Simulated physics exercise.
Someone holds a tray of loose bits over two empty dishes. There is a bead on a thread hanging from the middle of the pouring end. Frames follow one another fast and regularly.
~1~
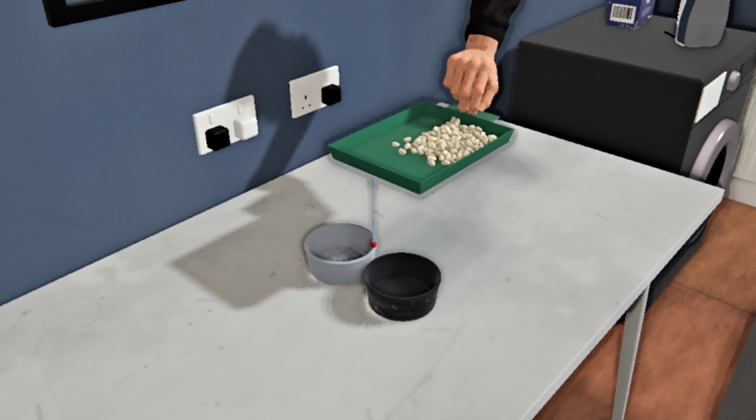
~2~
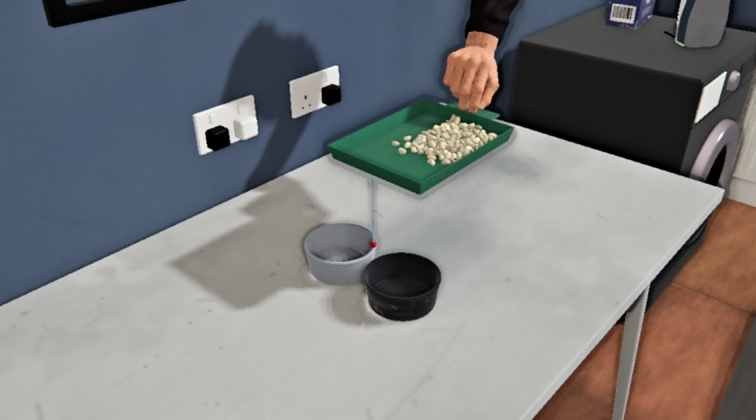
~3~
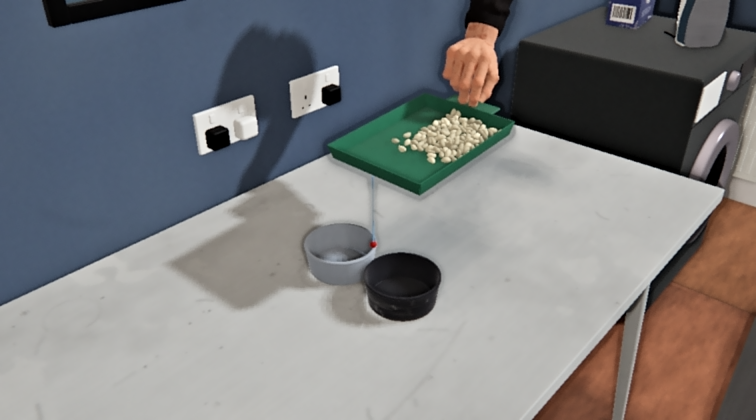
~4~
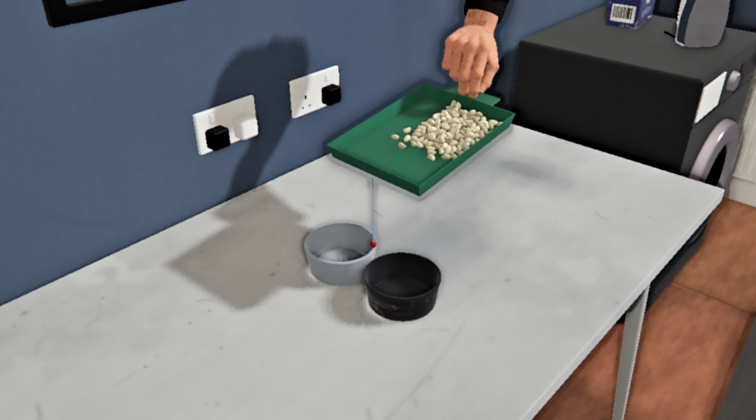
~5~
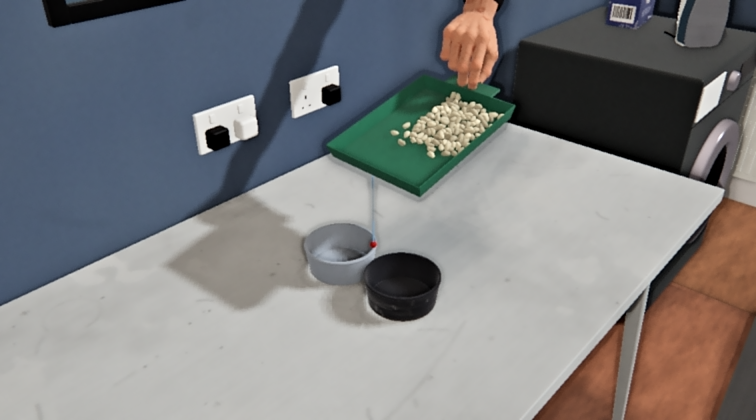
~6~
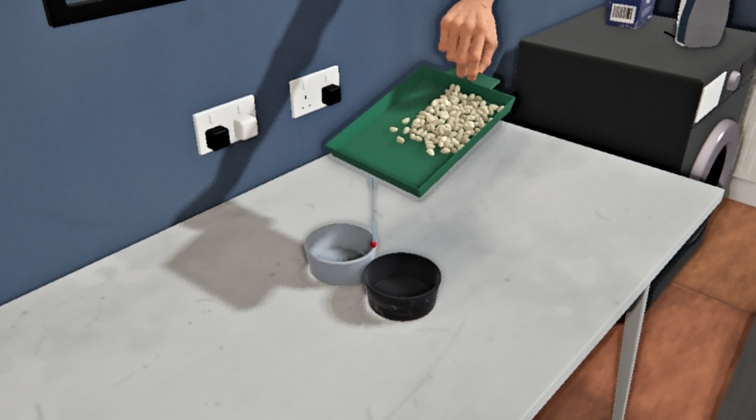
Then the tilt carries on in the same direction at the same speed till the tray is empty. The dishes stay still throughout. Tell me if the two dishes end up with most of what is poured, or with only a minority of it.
Most of it.
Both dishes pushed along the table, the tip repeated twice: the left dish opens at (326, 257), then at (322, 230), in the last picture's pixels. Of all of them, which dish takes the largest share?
First try, the dish to the right; second try, the dish to the right.
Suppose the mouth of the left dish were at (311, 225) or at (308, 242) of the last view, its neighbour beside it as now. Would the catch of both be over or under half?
First try: Lower than half; second try: Higher than half.
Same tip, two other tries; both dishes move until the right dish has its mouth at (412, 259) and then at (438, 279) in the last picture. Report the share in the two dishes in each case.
First placement: 10 per cent; second placement: 20 per cent.
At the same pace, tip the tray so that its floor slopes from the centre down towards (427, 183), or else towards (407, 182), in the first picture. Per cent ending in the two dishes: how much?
I'd put it at some 90 % and then some 100 %.
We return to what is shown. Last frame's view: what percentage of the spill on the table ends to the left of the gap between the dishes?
It comes to near 90 percent of the spill.
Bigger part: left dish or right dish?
That's going to be the right-positioned one.
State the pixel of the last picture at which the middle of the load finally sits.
Resting centre, last frame: Roughly (386, 302).
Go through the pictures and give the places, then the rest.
In the first picture, corners of the pouring end near (333, 145) and (420, 180), level; middle of the load near (451, 142), white beans; left dish near (316, 267); right dish near (377, 302); bead on its thread near (373, 245).
In the second picture, corners of the pouring end near (333, 145) and (420, 180), level; middle of the load near (451, 141).
In the third picture, corners of the pouring end near (333, 145) and (420, 181), tipped barely, lowest at the right corner; middle of the load near (451, 137).
In the fourth picture, corners of the pouring end near (332, 144) and (419, 183), tipped a little, lowest at the right corner; middle of the load near (451, 132).
In the fifth picture, corners of the pouring end near (331, 144) and (419, 184), tipped a little, lowest at the right corner; middle of the load near (451, 126).
In the sixth picture, corners of the pouring end near (330, 144) and (418, 186), tipped clearly, lowest at the right corner; middle of the load near (450, 121); left dish near (316, 267); right dish near (377, 302).
Shortly afterwards, tray tipped steeply; all but a few on the tray; only a few in the air.
Next, tray tipped right over; the bulk on the tray; a little in the right dish; only a few in the left dish; a little outside both; only a few in the air.
Some moments later, tray tipped past a quarter turn; near two thirds in the right dish; only a few in the left dish; near a third outside both.
In the end, tray tipped past a quarter turn; near two thirds in the right dish; only a few in the left dish; near a third outside both.
